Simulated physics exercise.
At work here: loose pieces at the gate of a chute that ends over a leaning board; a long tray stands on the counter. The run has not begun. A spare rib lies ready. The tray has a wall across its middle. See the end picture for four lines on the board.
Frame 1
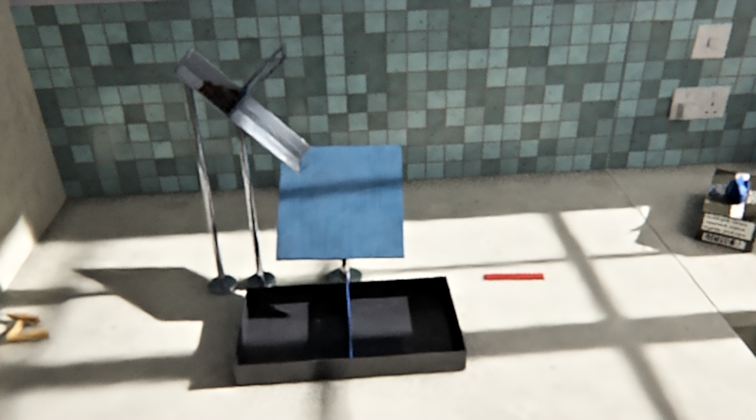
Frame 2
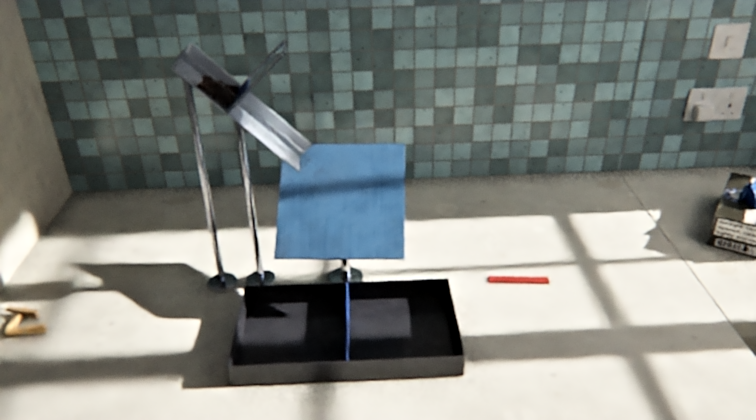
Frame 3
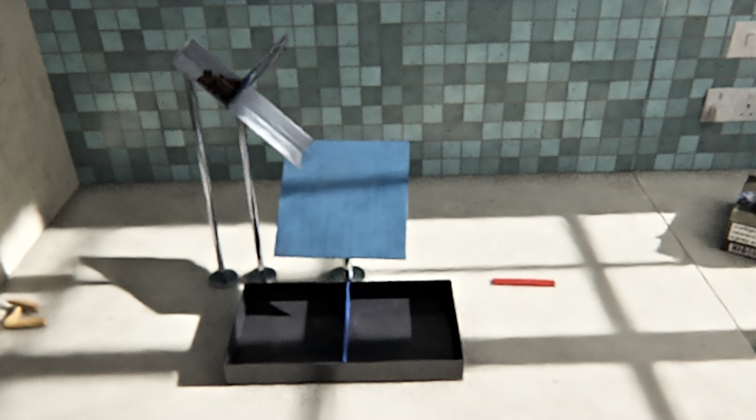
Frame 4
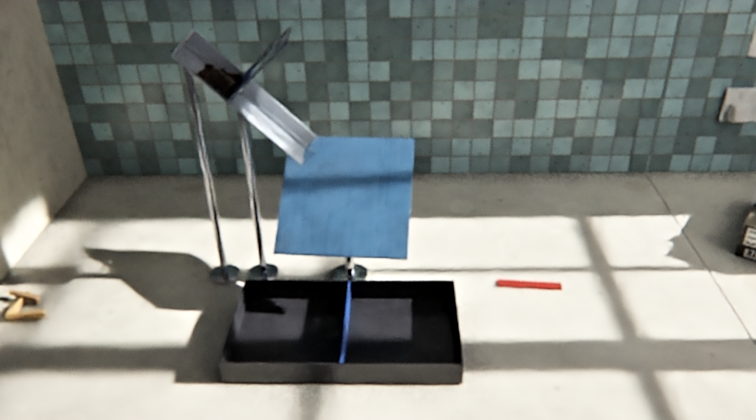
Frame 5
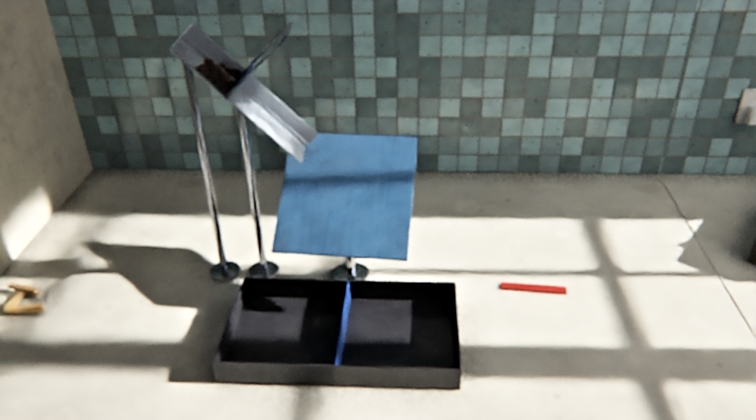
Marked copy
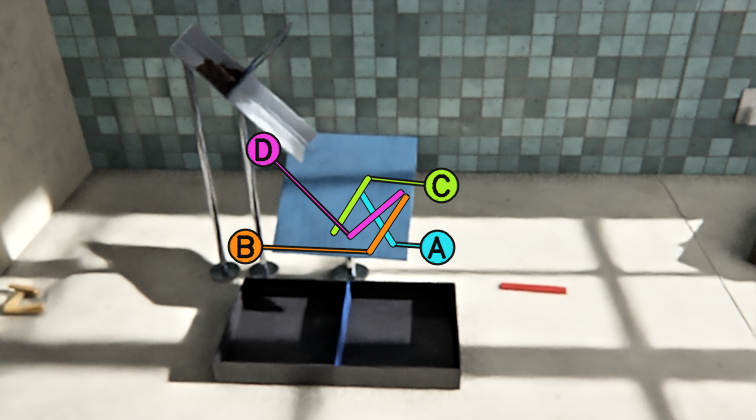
The video shows a raised chute holding small brown pieces above a tilted blue board and a divided black tray on a counter, with a red strip nearby; nothing moves except the viewpoint, which shifts slightly.
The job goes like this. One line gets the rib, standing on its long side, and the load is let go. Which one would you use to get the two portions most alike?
It is B.
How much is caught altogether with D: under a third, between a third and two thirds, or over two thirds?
Over two thirds.
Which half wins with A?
Right.
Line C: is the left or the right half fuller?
More lands on the left.
On the marked copy, line A from (359, 190) to (393, 244); line B from (406, 197) to (369, 251); line C from (368, 178) to (333, 232); line D from (400, 192) to (350, 236).
If A is chosen, of what is caught, about a quarter in the left half, most in the right.
If B is chosen, of what is caught, about half in the left half, about half in the right.
If C is chosen, of what is caught, nearly all in the left half, a small part in the right.
If D is chosen, of what is caught, most in the left half, a small part in the right.
